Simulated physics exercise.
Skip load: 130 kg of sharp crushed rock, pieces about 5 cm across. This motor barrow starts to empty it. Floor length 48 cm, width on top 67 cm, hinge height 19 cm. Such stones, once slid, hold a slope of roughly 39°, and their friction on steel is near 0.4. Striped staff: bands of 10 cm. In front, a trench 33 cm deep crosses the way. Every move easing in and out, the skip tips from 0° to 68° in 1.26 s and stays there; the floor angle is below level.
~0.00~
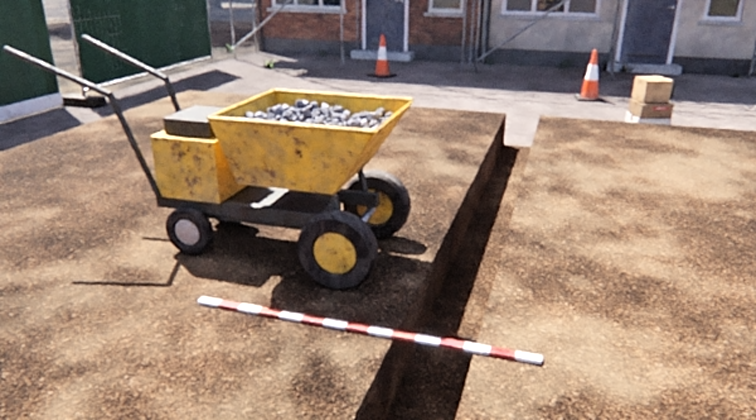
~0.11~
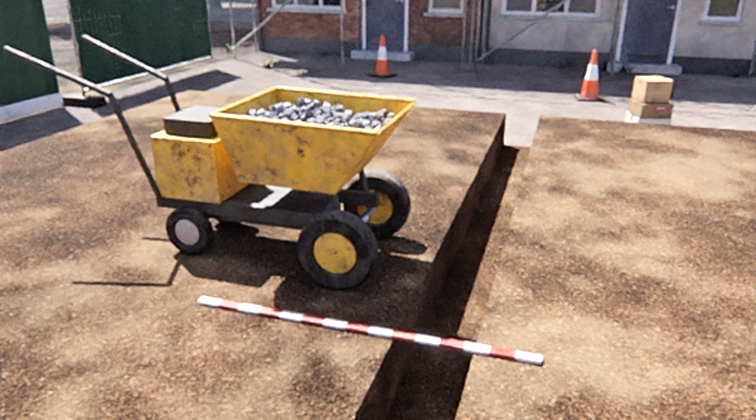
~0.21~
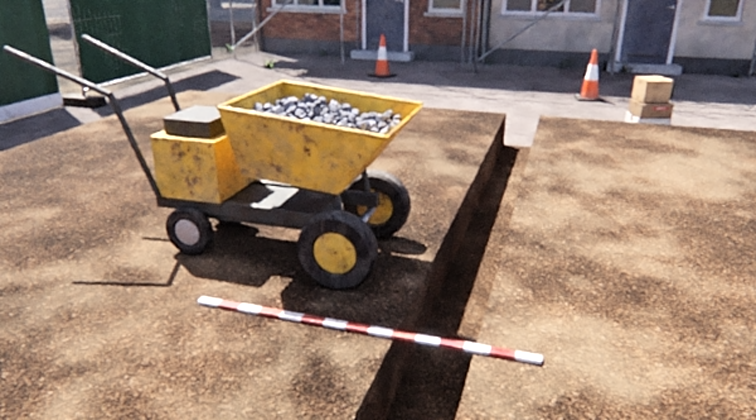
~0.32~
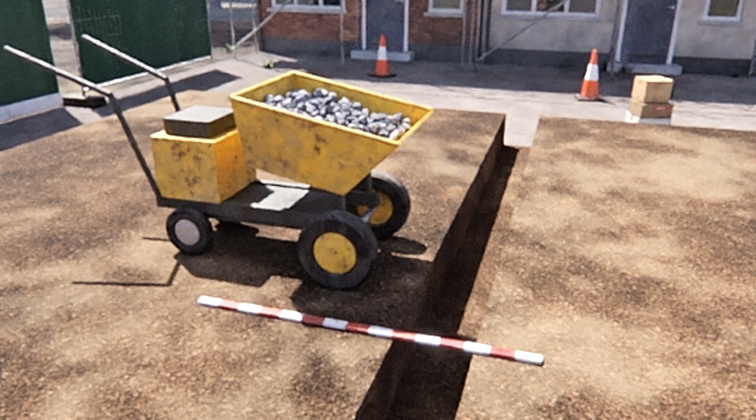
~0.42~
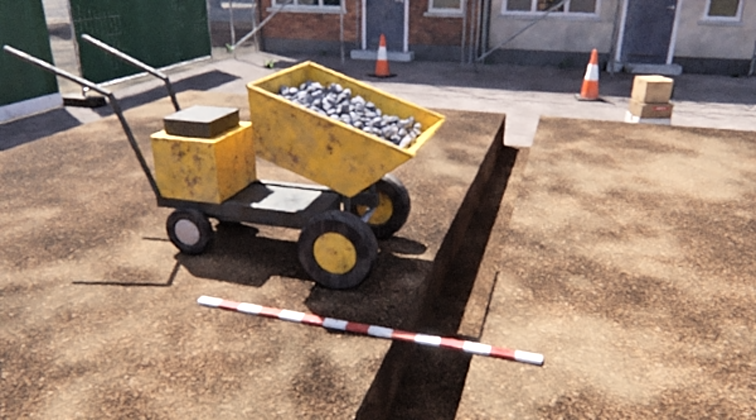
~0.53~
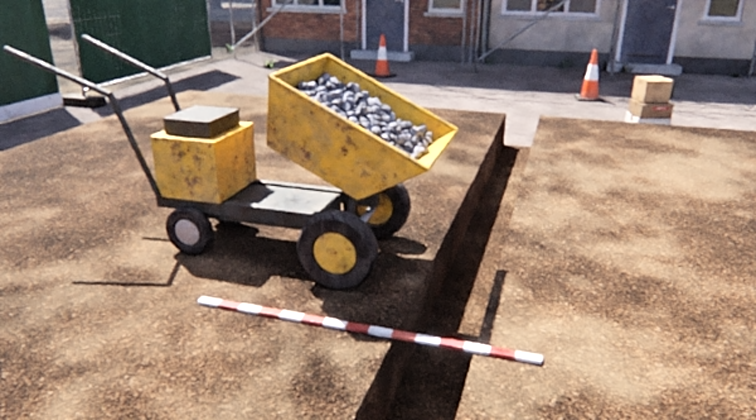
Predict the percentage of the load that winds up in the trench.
My prediction is about 22 per cent.
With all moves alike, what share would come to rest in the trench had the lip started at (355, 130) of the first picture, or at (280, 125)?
From the first place around 40 per cent, from the other around 35.
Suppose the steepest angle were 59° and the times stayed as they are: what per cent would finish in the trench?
It would come to about 5 percent.
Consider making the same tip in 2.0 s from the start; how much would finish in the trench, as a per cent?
With that change, it comes to around 25 per cent.
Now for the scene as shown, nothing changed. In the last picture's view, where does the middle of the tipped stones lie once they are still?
The middle should be near (507, 278).
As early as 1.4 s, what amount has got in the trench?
0 per cent or so by then.
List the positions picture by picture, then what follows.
In the first frame, lip at (374, 132), floor tilted 0°, highest stones at (309, 110).
In the second frame, the skip is at 1°, its lip at (377, 134); the top of the load is at (311, 108); the stones move at 0.2 m/s on average.
In the third frame, the skip is at 5°, its lip at (385, 138); the top of the load is at (311, 103); the stones move at 0.4 m/s on average.
In the fourth frame, lip at (398, 145), floor tilted 11°, highest stones at (301, 98); the stones move at 0.5 m/s on average.
In the fifth frame, the skip is at 18°, its lip at (413, 156); the top of the load is at (309, 90); the stones move at 0.7 m/s on average.
In the sixth frame, the skip is at 26°, its lip at (428, 170); the top of the load is at (325, 83); the stones move at 0.7 m/s on average.
After 0.9 s the floor is at 57°; 100 % in the skip; the foremost stones are at (460, 199).
After 1.4 s the floor is at 68°; 88 % in the skip, 2 % in the trench, 10 % past the trench; the foremost stones are at (547, 293).
After 1.7 s the floor is at 68°; 68 % in the skip, 5 % in the trench, 27 % past the trench; the foremost stones are at (601, 297).
After 3.7 s the floor is at 68°; 48 % in the skip, 22 % in the trench, 30 % past the trench; the foremost stones are at (623, 295).
